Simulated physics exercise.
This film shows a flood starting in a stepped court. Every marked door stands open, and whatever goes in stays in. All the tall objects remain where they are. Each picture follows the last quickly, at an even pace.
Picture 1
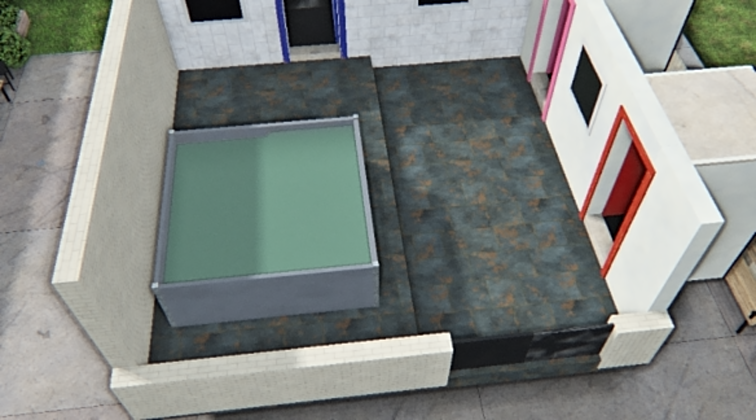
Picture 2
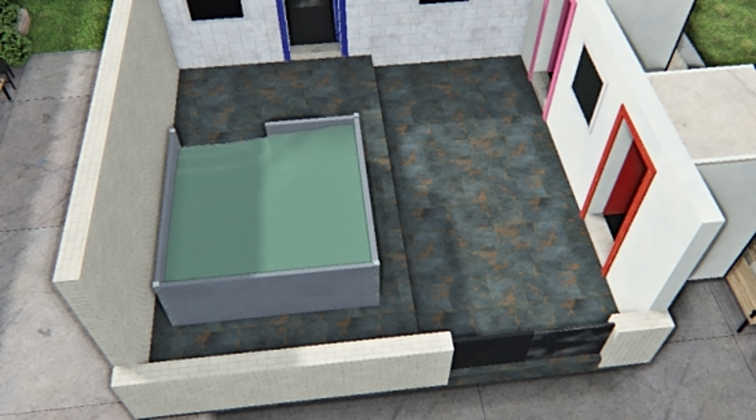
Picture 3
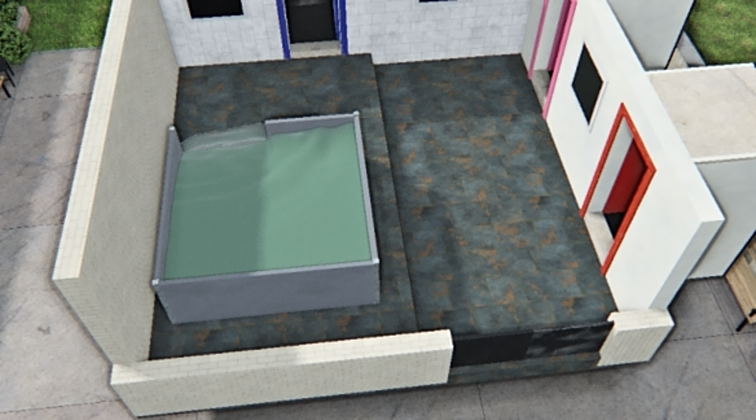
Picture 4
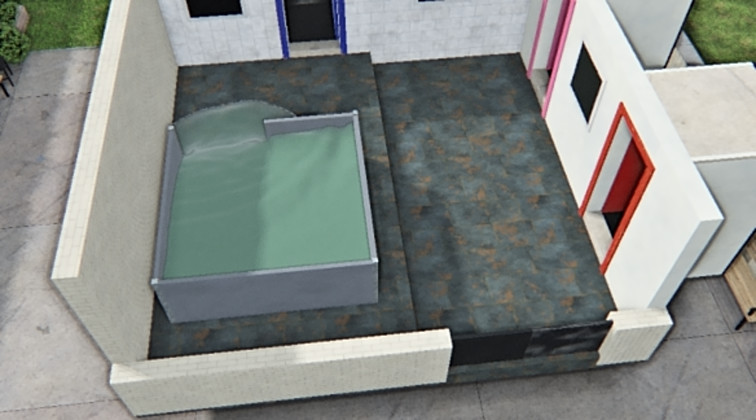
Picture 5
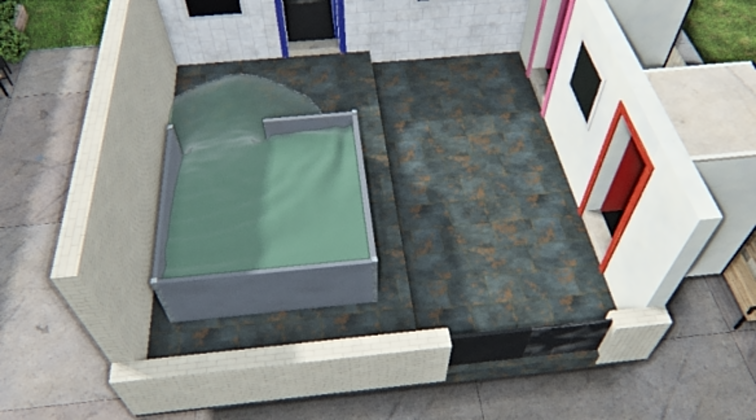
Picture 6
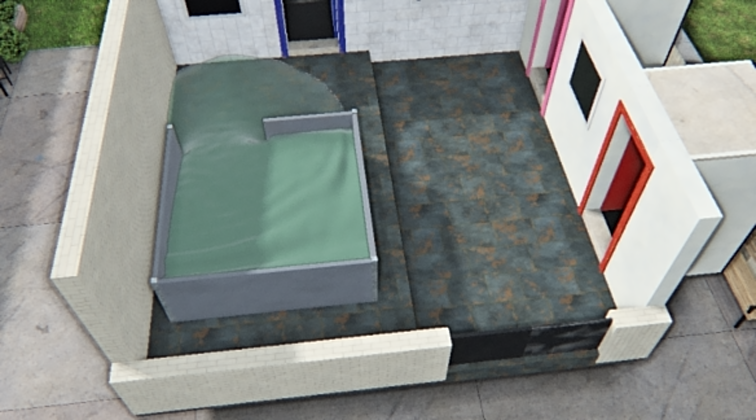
Green water pours through a gap in the grey tank's far side and spreads across the dark floor.
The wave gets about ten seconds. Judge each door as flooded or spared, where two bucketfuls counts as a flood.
The blue door is flooded, the pink door is flooded, the red door is flooded.
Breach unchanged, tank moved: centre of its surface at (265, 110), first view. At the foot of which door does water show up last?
It is the red door.
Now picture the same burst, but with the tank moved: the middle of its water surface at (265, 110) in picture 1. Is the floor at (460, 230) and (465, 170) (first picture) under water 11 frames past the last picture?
Note - point 1 still bare; point 2 still bare.
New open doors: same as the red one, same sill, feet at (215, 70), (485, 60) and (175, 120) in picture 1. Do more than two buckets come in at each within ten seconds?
First tops the limit, then tops the limit, then tops the limit.
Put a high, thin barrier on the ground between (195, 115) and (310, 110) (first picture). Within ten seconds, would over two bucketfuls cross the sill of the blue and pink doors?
Note: Blue door sub-threshold; pink door above threshold.
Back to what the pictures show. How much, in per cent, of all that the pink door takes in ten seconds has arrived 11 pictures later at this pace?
Around 0 in a hundred.
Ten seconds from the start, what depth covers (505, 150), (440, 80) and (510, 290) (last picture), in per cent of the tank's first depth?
I'd say close to 12, 25 and 25 percent.
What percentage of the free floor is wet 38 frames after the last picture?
I'd say 90 per cent.
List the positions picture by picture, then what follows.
The water tank at (267, 198) is whole and still, in the first picture.
Water pours out on the water tank's far side and has run to a hidden place, in the second picture.
The front is at a hidden place, out from the gap on the water tank's far side, in the third picture.
The front is at (248, 103), out from the gap on the water tank's far side, in the fourth picture.
Water pours out on the water tank's far side and has run to (233, 77), in the fifth picture.
Water pours out on the water tank's far side and has run to (264, 59), in the sixth picture.
A moment on, water covers 25 % of the floor; the blue door under two buckets in, the pink door not reached, the red door not reached.
Next, water covers 30 % of the floor; the blue door over two buckets in, the pink door not reached, the red door not reached.
Then, water covers 65 % of the floor; the blue door far over two buckets in, the pink door over two buckets in, the red door not reached.
Later, water covers 90 % of the floor; the blue door far over two buckets in, the pink door far over two buckets in, the red door wet at the sill, nothing in.
In the end, water covers 95 % of the floor; the blue door far over two buckets in, the pink door far over two buckets in, the red door over two buckets in.
